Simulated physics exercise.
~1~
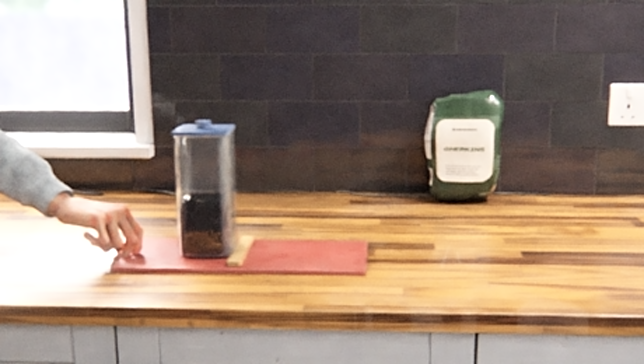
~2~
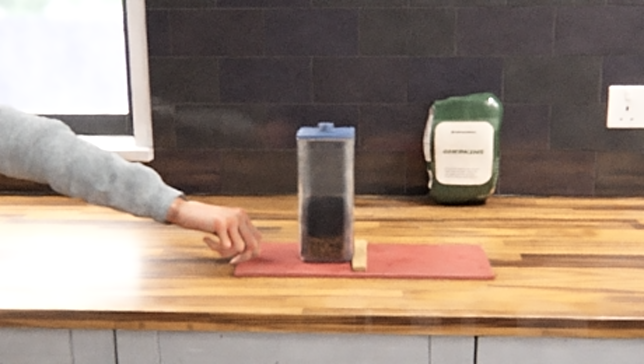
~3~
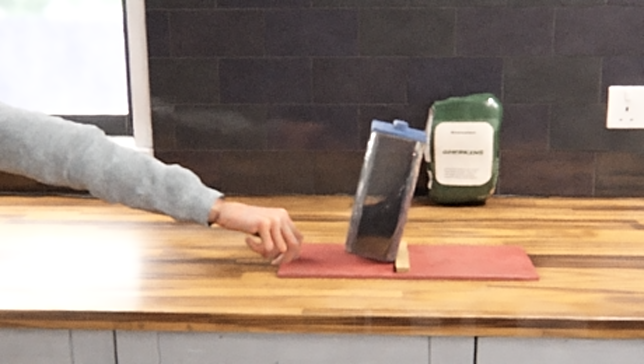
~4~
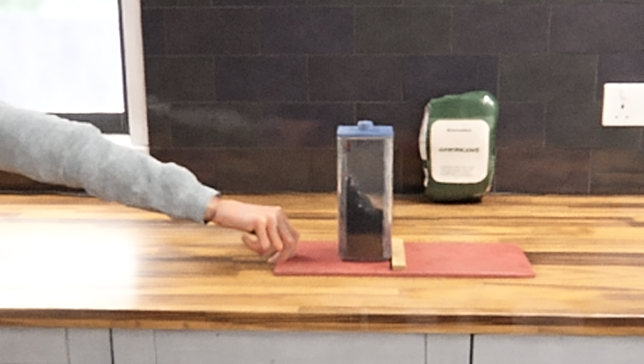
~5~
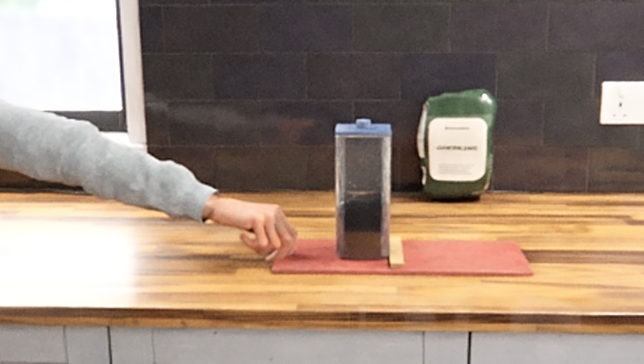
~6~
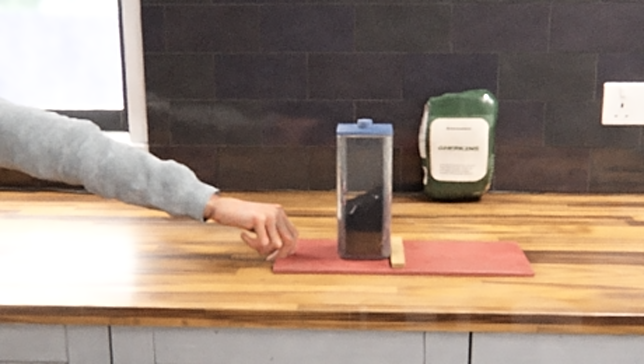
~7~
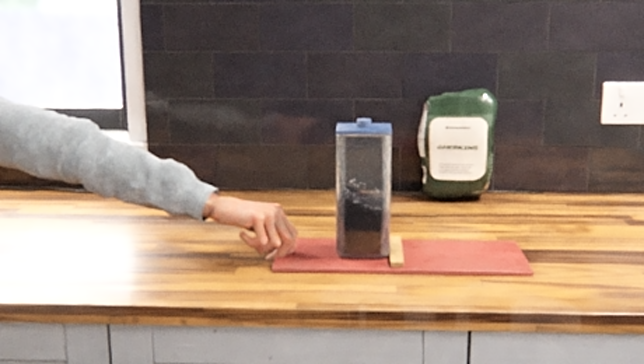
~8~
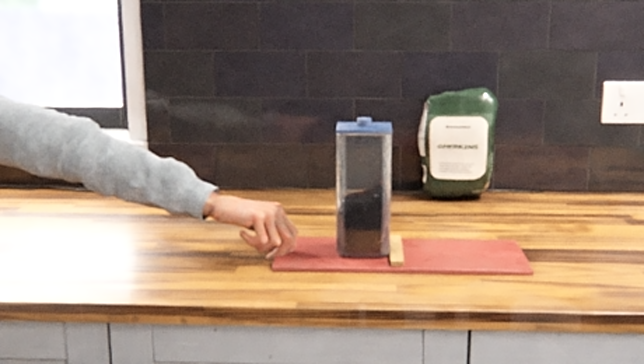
A capped flask slides right on a red board, tips against the batten, and settles upright.
